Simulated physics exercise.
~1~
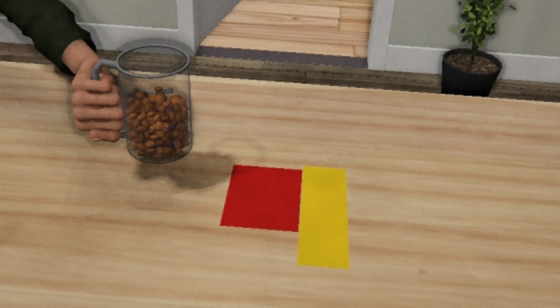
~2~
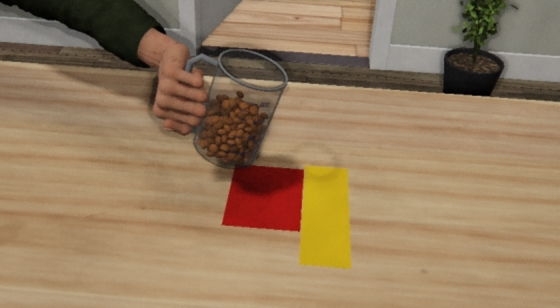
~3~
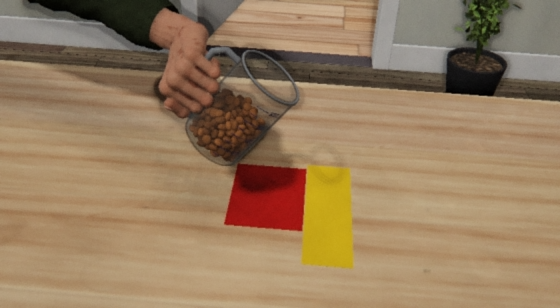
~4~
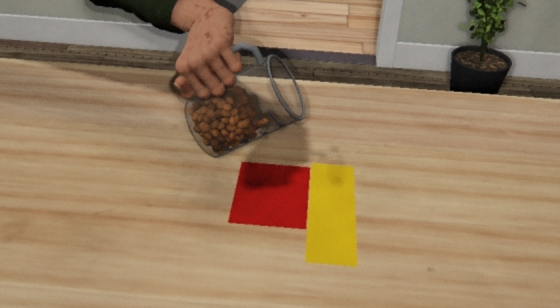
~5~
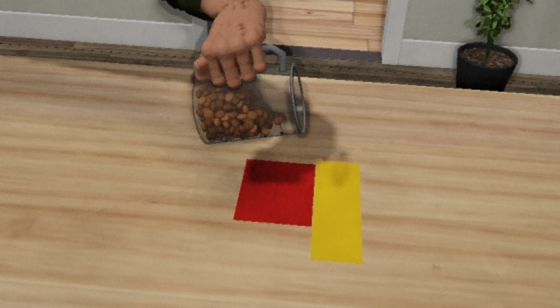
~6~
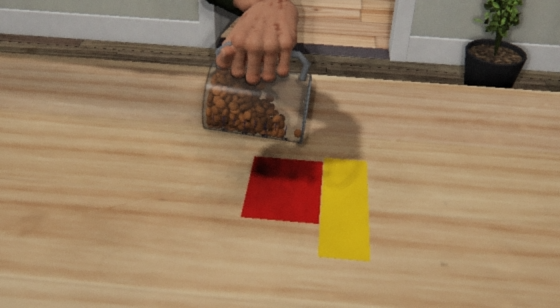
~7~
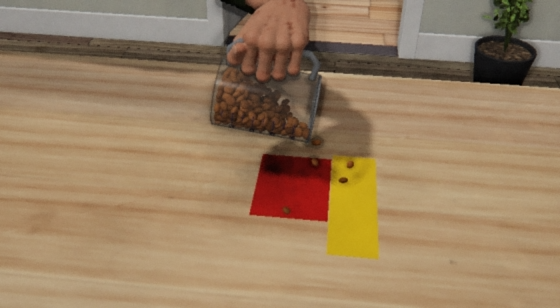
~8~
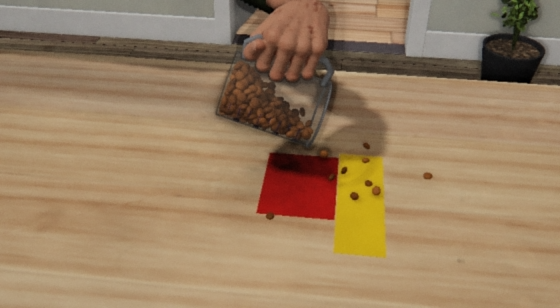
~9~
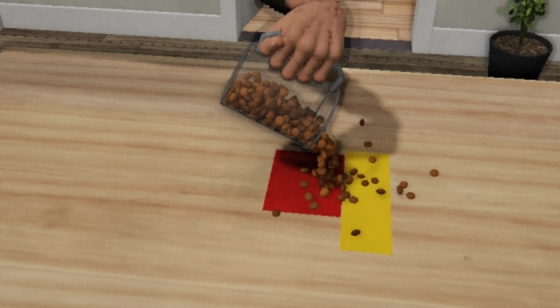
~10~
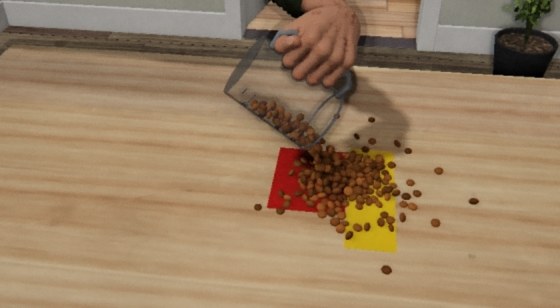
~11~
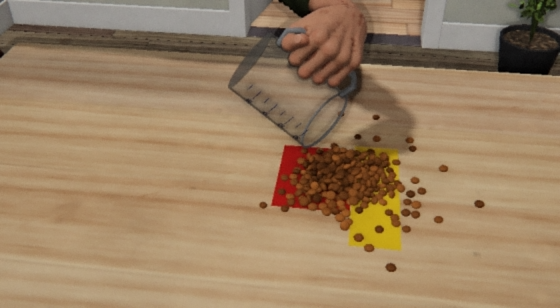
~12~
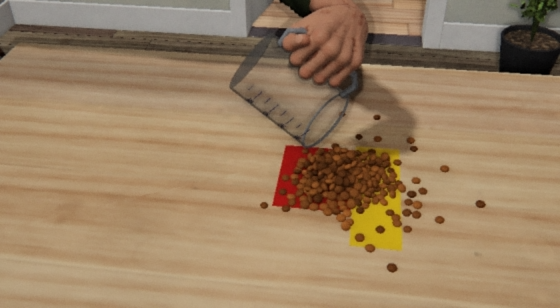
A hand tips a clear jug over a wooden table, spilling brown kibble across red and yellow mats until the jug is empty.
